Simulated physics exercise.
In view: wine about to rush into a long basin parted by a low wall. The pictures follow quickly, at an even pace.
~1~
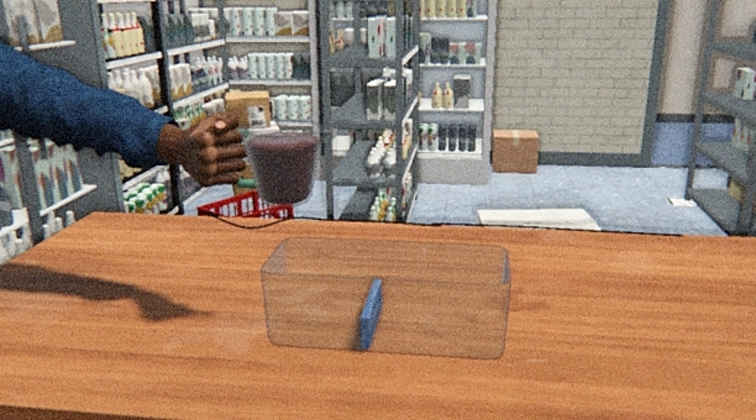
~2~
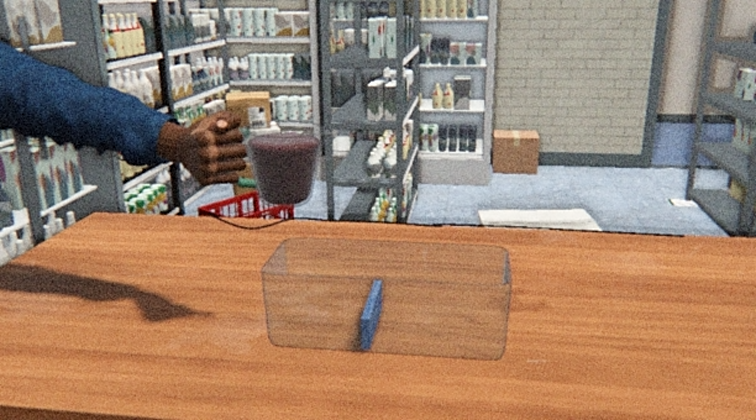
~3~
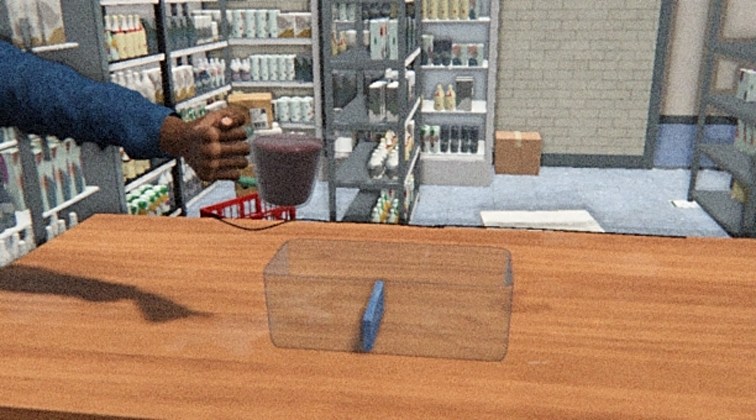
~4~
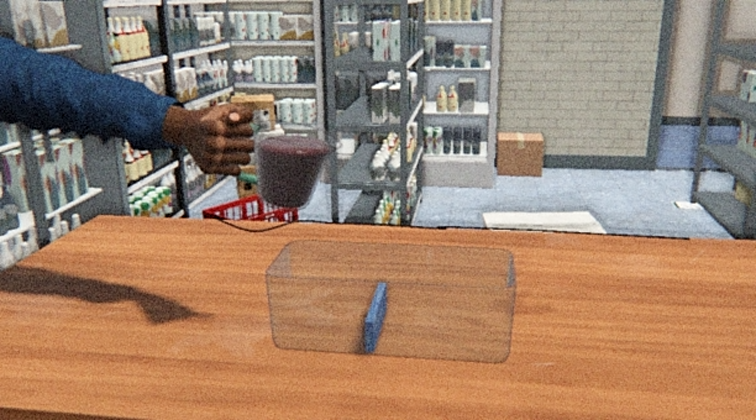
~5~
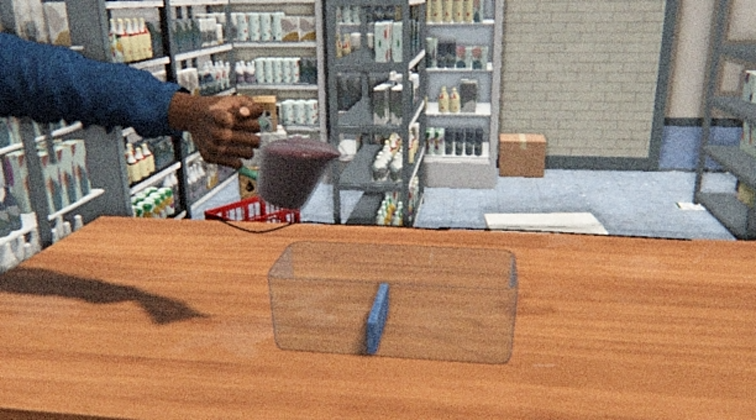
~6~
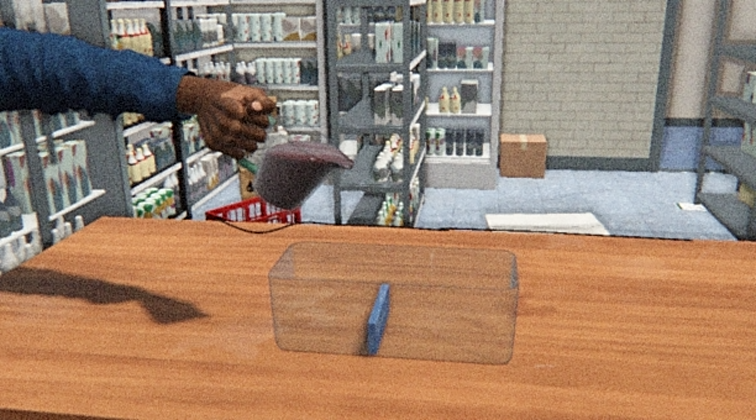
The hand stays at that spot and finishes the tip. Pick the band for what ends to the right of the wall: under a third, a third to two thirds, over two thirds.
It comes to from a third to two thirds.
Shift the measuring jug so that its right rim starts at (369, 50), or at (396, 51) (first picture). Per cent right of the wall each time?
In turn 90 and 90 in a hundred.
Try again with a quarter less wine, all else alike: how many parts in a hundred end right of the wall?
It comes to 30 per cent or so.
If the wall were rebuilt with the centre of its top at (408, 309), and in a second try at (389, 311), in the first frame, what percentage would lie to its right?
First some 5, then 25 per cent.
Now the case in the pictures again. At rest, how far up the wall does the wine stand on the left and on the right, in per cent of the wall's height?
Some 30 per cent left and 20 right.
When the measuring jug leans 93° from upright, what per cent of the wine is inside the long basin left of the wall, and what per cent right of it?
Some 5 per cent left and 30 right.
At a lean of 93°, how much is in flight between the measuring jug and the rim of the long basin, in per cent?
Roughly 25 in a hundred.
A moment on, the measuring jug is tipped on its side and 42 per cent is still to pour, 3 is left of the wall and 28 right of it.
Next, the measuring jug is tipped right over and 3 per cent is still to pour, 44 is left of the wall and 46 right of it.
Then the measuring jug is tipped right over and 0 per cent is still to pour, 52 is left of the wall and 47 right of it.
Later the measuring jug is tipped right over and 0 per cent is still to pour, 51 is left of the wall and 48 right of it.
Finally, 51 per cent lies left of the wall, 48 right of it and 1 outside.
